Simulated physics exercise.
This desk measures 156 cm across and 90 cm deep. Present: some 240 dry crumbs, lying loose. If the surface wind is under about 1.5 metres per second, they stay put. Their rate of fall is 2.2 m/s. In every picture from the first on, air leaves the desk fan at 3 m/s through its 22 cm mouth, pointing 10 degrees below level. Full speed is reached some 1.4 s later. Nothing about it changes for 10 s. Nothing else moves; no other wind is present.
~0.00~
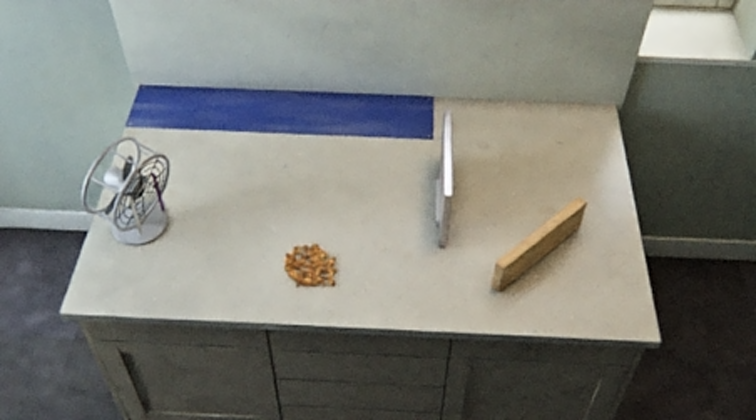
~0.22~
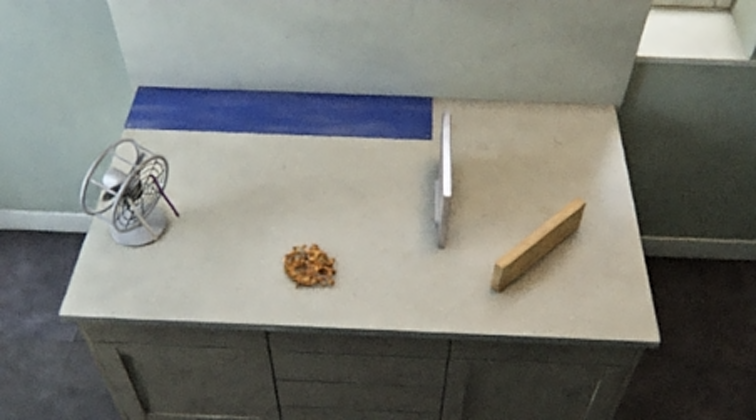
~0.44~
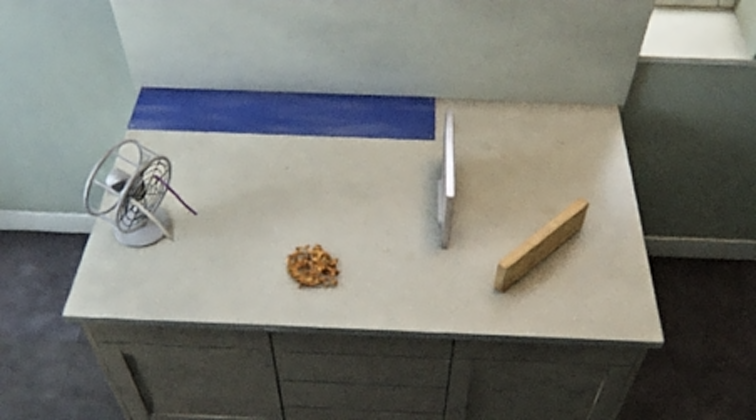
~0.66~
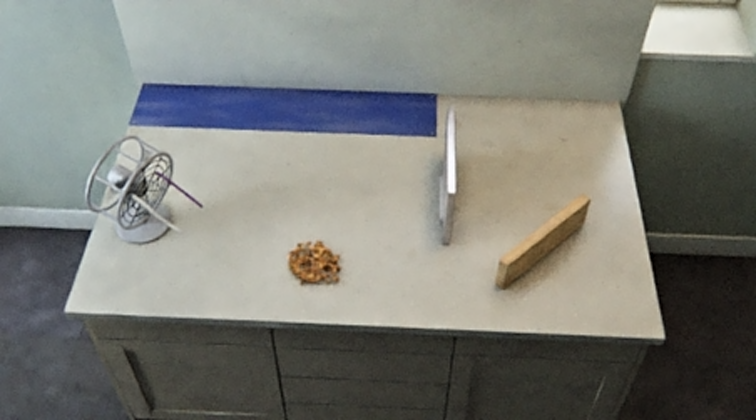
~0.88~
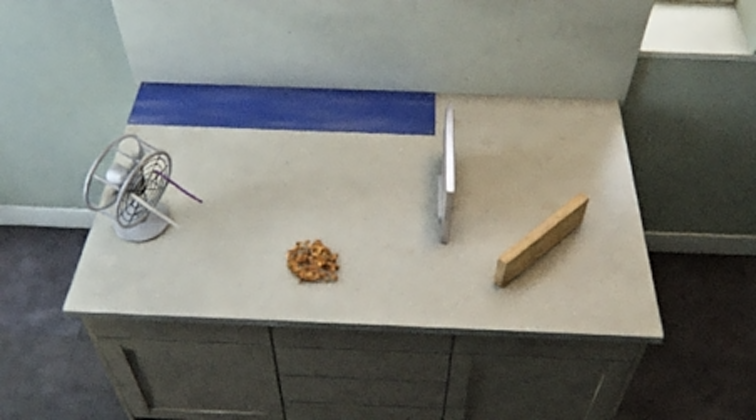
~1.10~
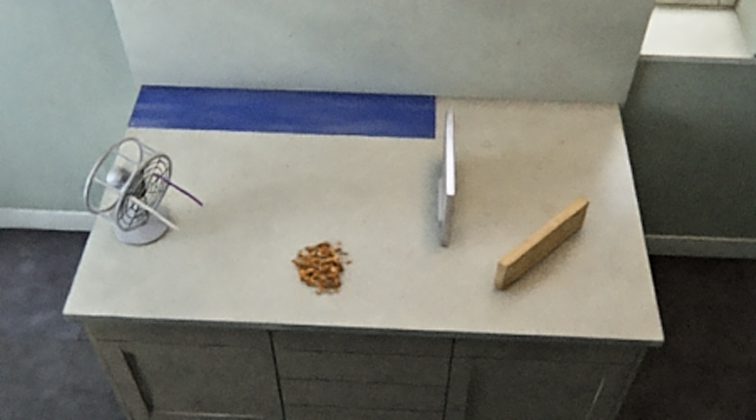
At first, a desk fan stands at the left of a pale desk, facing a small pile of brown crumbs, with a laptop, a board and a blue sheet beyond. The pile stays put for most of the clip, then at the end many crumbs shift slightly right, away from the fan.
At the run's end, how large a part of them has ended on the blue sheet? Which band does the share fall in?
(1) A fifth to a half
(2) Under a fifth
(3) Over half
The answer is 2.
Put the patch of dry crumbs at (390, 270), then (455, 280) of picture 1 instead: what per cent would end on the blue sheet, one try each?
First try 0 %, second try 0 %.
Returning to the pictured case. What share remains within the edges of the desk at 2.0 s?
Close to 60 in a hundred remain at that time.
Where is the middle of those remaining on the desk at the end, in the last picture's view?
Near (507, 272).
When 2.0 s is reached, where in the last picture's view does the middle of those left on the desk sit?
Their middle would be near (506, 275) in the last picture.
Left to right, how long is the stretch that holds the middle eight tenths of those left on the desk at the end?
I'd say close to 20 cm.
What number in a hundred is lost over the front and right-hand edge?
Roughly 50 % front, roughly 3 % right-hand.
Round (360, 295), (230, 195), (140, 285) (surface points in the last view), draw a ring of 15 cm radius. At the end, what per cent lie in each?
Estimates in listed order: 0 %; 0 %; 0 %.
After 2.0 s, 54 % are on the move or not yet settled, 0 % are on the blue sheet; the middle of those still in play is near (506, 275).
After 3.2 s, 39 % are on the move or not yet settled, 0 % are on the blue sheet; the middle of those still in play is near (506, 275).
After 5.5 s, 32 % are on the move or not yet settled, 0 % are on the blue sheet; the middle of those still in play is near (506, 275).
After 10.0 s, at the end, 0 % are on the blue sheet; the middle of those still in play is near (507, 272).
